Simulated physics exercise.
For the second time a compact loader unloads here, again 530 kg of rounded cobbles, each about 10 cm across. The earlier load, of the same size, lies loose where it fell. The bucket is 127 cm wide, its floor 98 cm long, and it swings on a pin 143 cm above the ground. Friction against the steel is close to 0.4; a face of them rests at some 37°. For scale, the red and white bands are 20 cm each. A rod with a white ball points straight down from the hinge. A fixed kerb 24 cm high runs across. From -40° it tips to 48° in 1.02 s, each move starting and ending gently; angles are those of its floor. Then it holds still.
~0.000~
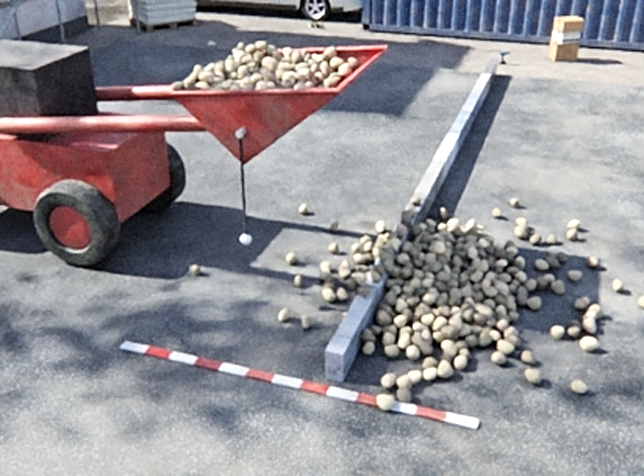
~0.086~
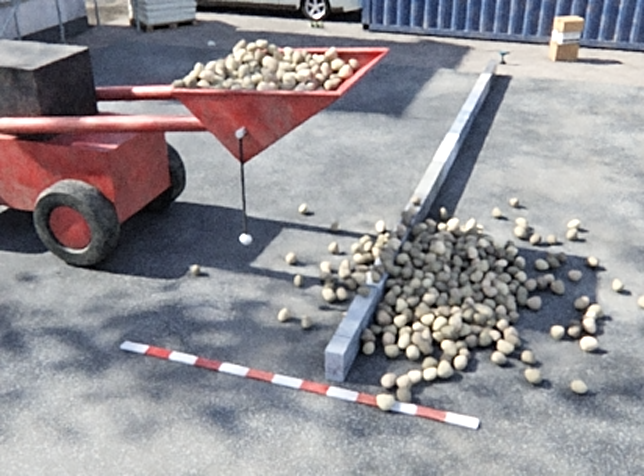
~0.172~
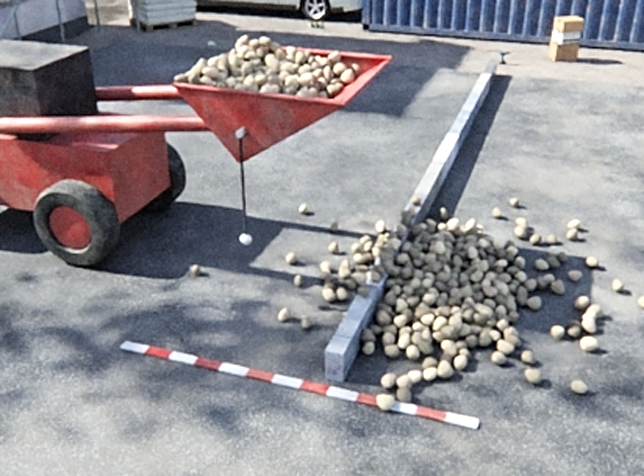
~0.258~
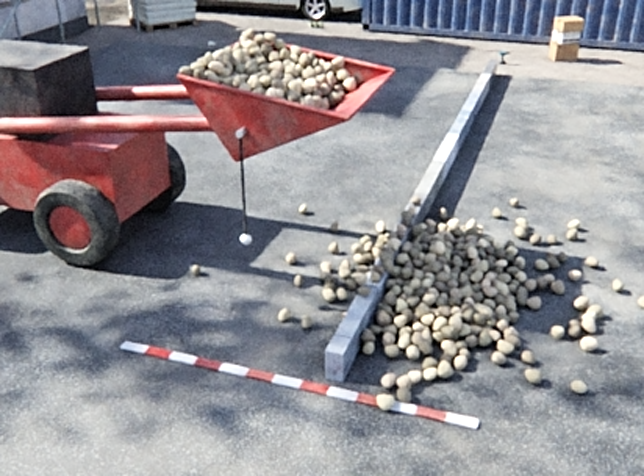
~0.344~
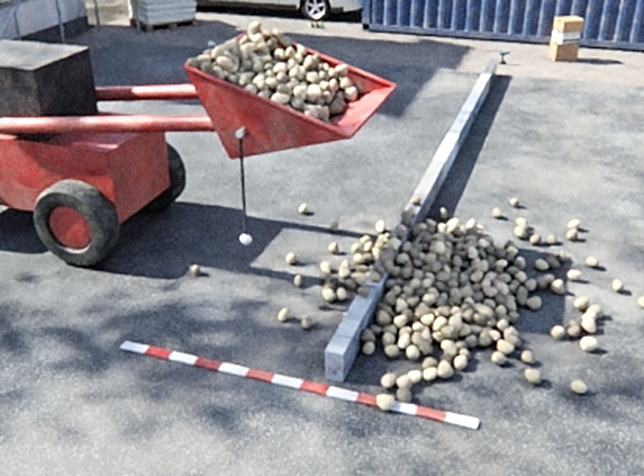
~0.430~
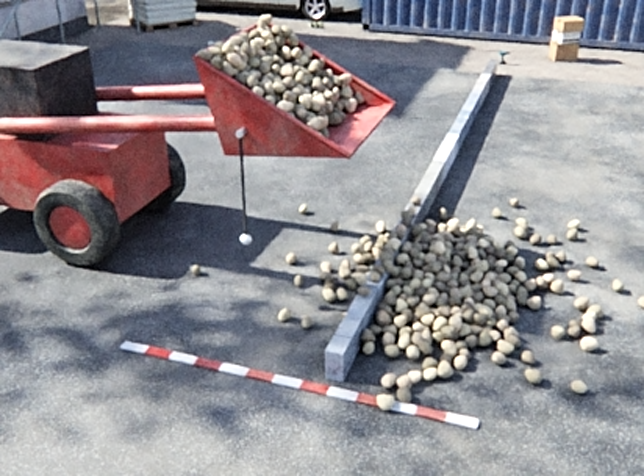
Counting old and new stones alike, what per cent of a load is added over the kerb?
Roughly 22 per cent of a load more.
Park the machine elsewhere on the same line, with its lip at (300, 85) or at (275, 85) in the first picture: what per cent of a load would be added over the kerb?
About 5 and 0 per cent.
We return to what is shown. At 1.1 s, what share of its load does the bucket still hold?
About 50 per cent.
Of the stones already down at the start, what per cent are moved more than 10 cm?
Roughly 10 per cent of them.
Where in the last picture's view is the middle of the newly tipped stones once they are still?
Their middle is at about (358, 262).
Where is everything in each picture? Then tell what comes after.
Lip at (340, 91), floor tilted -40°, highest stones at (266, 54). The earlier load is highest near (387, 252), 29 cm above ground level, 12 % on this side of the kerb, 88 % over the kerb, in the first picture.
The bucket is at -38°, its lip at (342, 95); the top of the load is at (267, 53); the stones move at 0.2 m/s on average, in the second picture.
Lip at (345, 104), floor tilted -33°, highest stones at (248, 49); the stones move at 0.3 m/s on average, in the third picture.
Lip at (349, 119), floor tilted -26°, highest stones at (248, 45); the stones move at 0.4 m/s on average, in the fourth picture.
The bucket is at -17°, its lip at (351, 137); the top of the load is at (255, 38); the stones move at 0.5 m/s on average, in the fifth picture.
Lip at (350, 157), floor tilted -6°, highest stones at (265, 32); the stones move at 0.6 m/s on average, in the sixth picture.
After 0.8 s the floor is at 34°; in per cent of one load, 100 in the bucket, 12 on this side of the kerb, 88 over the kerb; the foremost stones are past the picture's edge.
After 1.1 s the floor is at 48°; in per cent of one load, 52 in the bucket, 60 on this side of the kerb, 88 over the kerb; the foremost stones are past the picture's edge.
After 1.5 s the floor is at 48°; in per cent of one load, 3 in the bucket, 94 on this side of the kerb, 103 over the kerb; the foremost stones are past the picture's edge.
After 4.3 s the floor is at 48°; in per cent of one load, 0 in the bucket, 90 on this side of the kerb, 110 over the kerb; the foremost stones are past the picture's edge. Net gain over the kerb, 22.
